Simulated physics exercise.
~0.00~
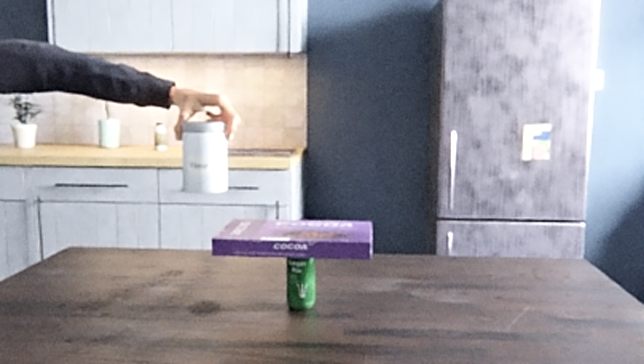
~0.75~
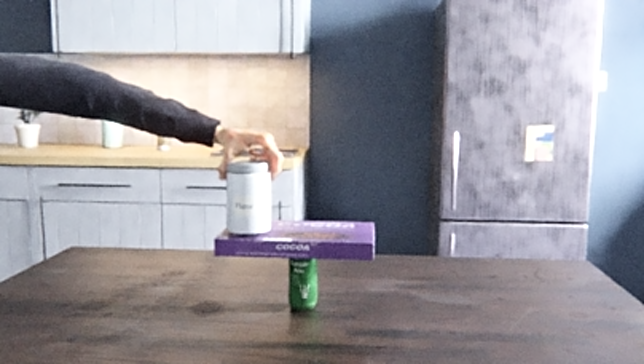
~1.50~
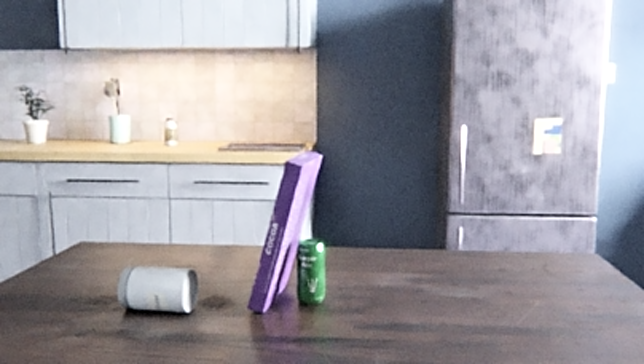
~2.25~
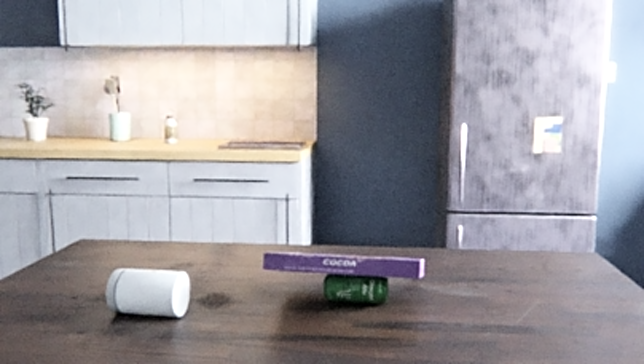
A hand lowered a white jar onto the left end of a purple packet balanced on a green can, and the packet tipped, dropping the jar on its side; then the can toppled too, with the packet ending up lying across it.
